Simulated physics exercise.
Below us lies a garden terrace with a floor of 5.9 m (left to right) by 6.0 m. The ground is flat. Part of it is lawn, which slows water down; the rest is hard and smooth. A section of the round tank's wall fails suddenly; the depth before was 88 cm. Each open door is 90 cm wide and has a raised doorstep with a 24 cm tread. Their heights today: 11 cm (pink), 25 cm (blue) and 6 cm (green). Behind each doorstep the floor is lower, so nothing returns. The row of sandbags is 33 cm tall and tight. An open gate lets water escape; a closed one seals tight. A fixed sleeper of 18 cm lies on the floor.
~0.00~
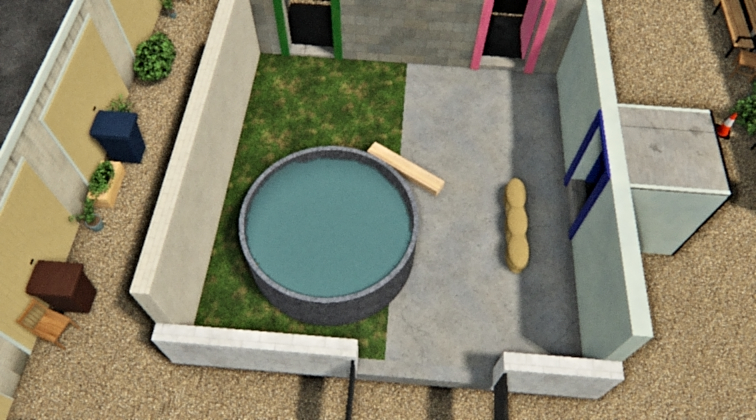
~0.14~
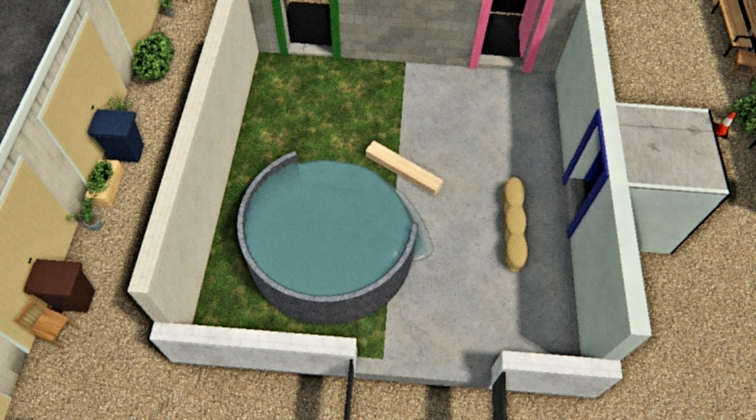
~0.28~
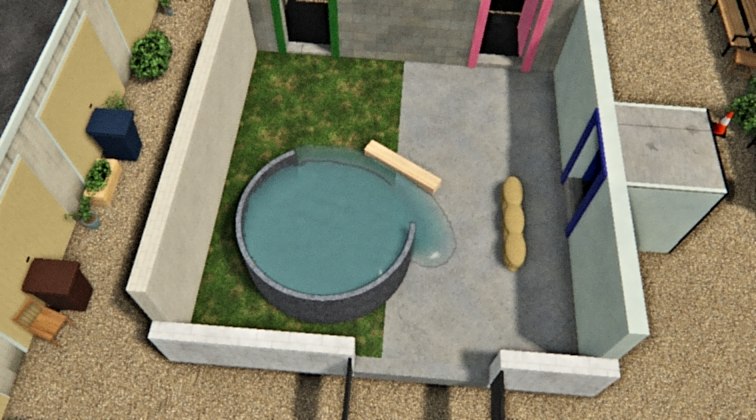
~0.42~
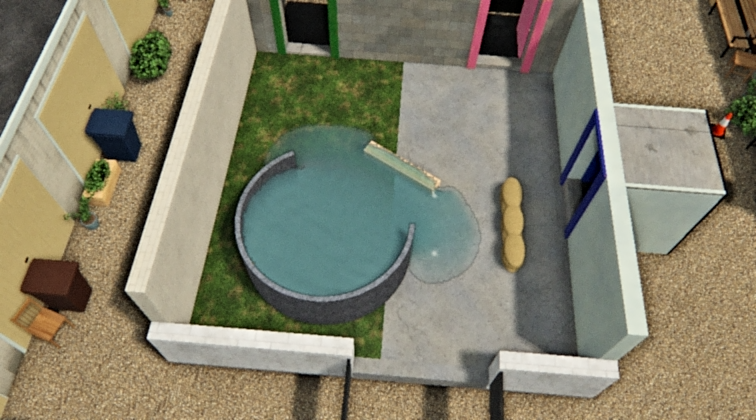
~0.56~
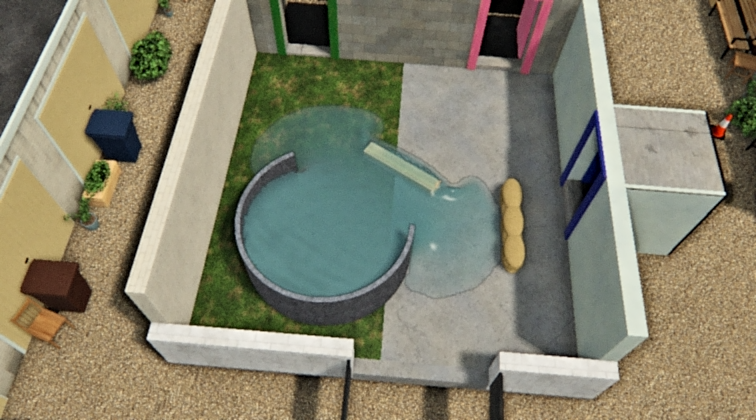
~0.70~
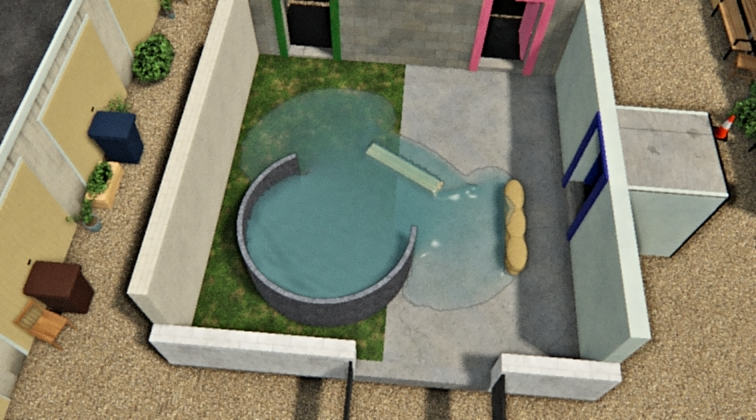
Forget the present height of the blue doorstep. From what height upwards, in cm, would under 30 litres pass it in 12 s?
Some 7 cm above the ground.
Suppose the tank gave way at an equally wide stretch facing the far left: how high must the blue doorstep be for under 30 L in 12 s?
Some 9.0 cm.
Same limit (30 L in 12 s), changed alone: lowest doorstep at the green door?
Roughly 21 cm at green.
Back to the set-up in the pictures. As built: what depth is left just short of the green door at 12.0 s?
About 7.5 cm.
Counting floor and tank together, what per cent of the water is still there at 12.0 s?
Roughly 68 in a hundred.
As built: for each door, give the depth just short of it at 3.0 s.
Depths in cm: Pink 35, blue 6, green 22.
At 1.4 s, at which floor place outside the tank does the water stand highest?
Around (385, 170).
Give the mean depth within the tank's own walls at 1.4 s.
About 42 cm.
After 1.4 s water covers 65 % of the floor, deepest (53 cm) near (385, 170); it has not reached the blue door.
After 3.0 s water covers 85 % of the floor, deepest (39 cm) near (512, 74); 6 cm at the blue door, 0 litres in over its 25 cm doorstep.
After 12.0 s water covers 95 % of the floor, deepest (13 cm) near (188, 344); 9 cm at the blue door, 0 litres in over its 25 cm doorstep.
At the blue door as built, the water arrived by 1.6 s and peaked near 12 cm at 7.6 s.
Run again over the same 12 s with other heights there, 40 litres in over 6.5 cm, 18 litres over 8 cm. The limit of 30 litres is kept from about 7 cm up.
